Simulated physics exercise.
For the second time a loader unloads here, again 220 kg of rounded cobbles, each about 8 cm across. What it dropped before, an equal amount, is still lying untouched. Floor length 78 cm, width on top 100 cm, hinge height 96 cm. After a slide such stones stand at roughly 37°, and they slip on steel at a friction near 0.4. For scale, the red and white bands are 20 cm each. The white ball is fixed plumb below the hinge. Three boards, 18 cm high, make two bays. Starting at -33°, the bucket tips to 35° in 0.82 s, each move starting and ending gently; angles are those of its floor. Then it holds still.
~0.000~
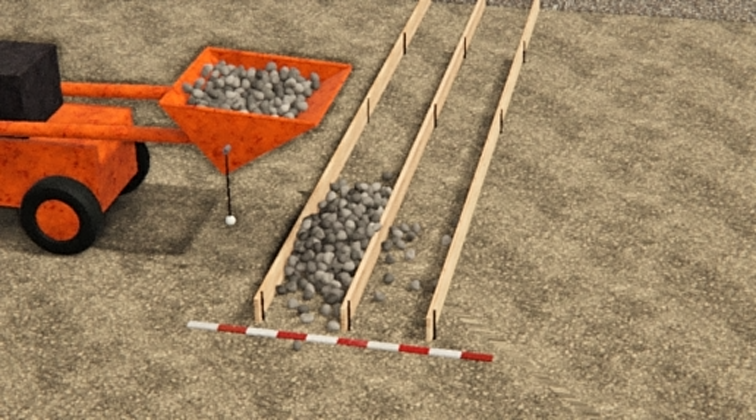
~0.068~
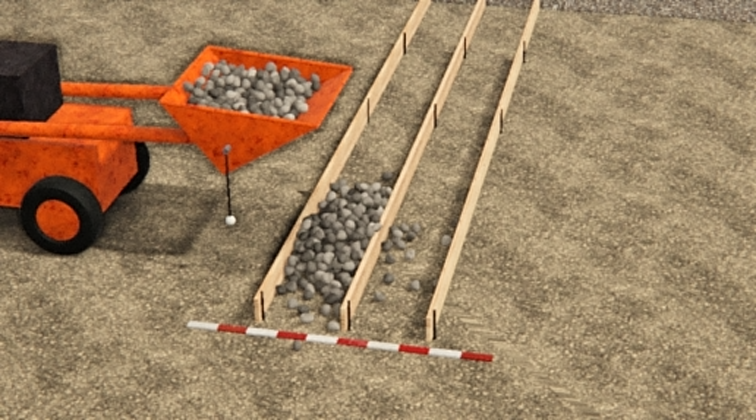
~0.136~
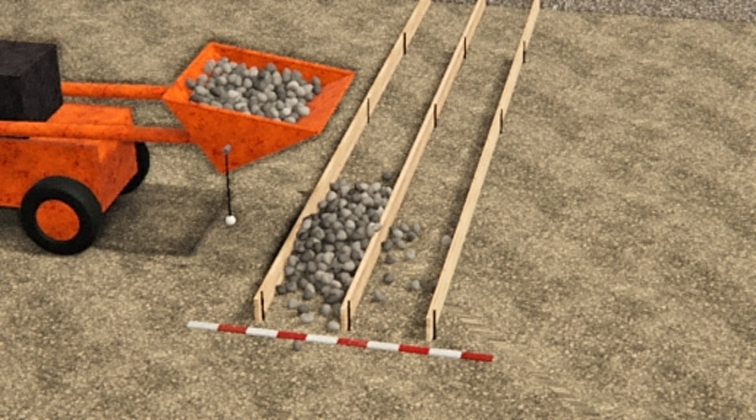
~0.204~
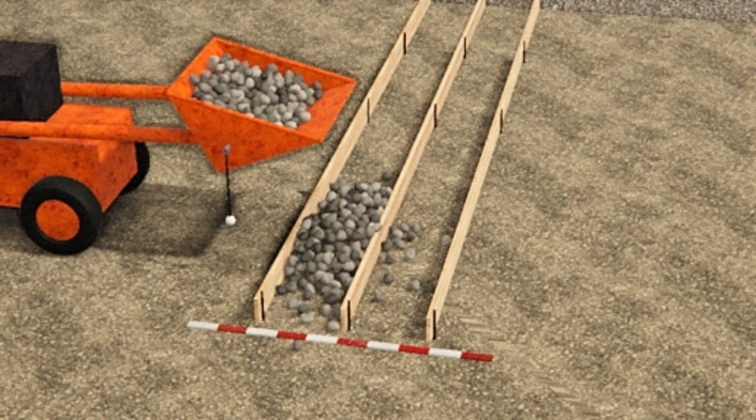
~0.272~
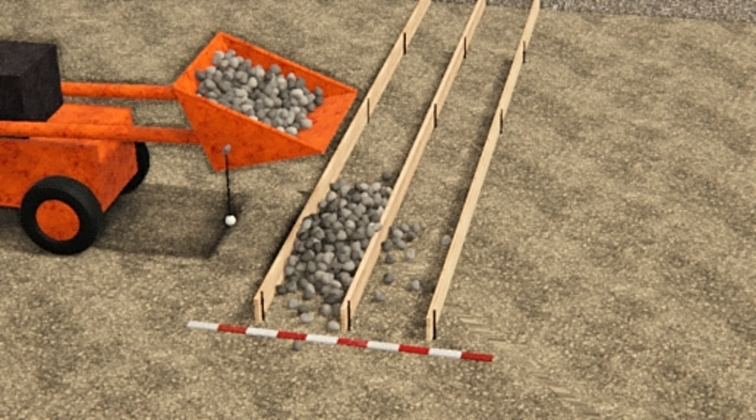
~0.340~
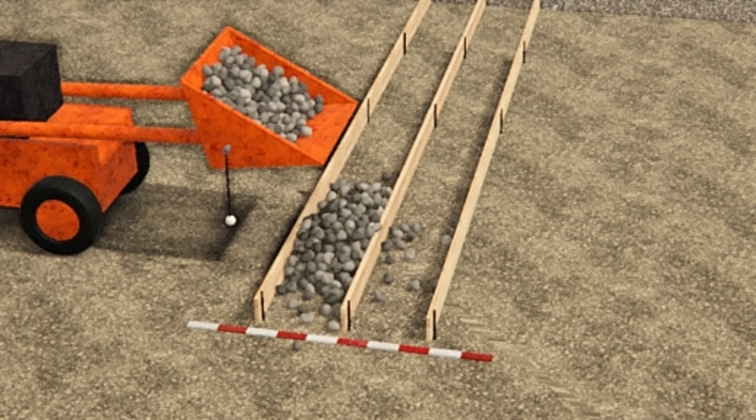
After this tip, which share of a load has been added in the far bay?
Roughly 42 per cent of a load more.
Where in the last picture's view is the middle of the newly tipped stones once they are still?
Around (362, 235).
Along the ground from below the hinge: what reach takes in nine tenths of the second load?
About 130 cm.
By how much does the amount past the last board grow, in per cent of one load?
About 0 per cent.
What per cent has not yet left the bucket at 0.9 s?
Roughly 85 per cent is still inside.
After 0.6 s the floor is at 25°; in per cent of one load, 100 in the bucket, 96 in the near bay, 4 in the far bay; the foremost stones are at (423, 253).
After 0.9 s the floor is at 35°; in per cent of one load, 83 in the bucket, 113 in the near bay, 4 in the far bay; the foremost stones are at (423, 253).
After 1.3 s the floor is at 35°; in per cent of one load, 23 in the bucket, 157 in the near bay, 20 in the far bay; the foremost stones are at (438, 258).
After 3.7 s the floor is at 35°; in per cent of one load, 0 in the bucket, 1 short of the bays, 152 in the near bay, 46 in the far bay; the foremost stones are at (452, 252). Net gain in the far bay, 42.
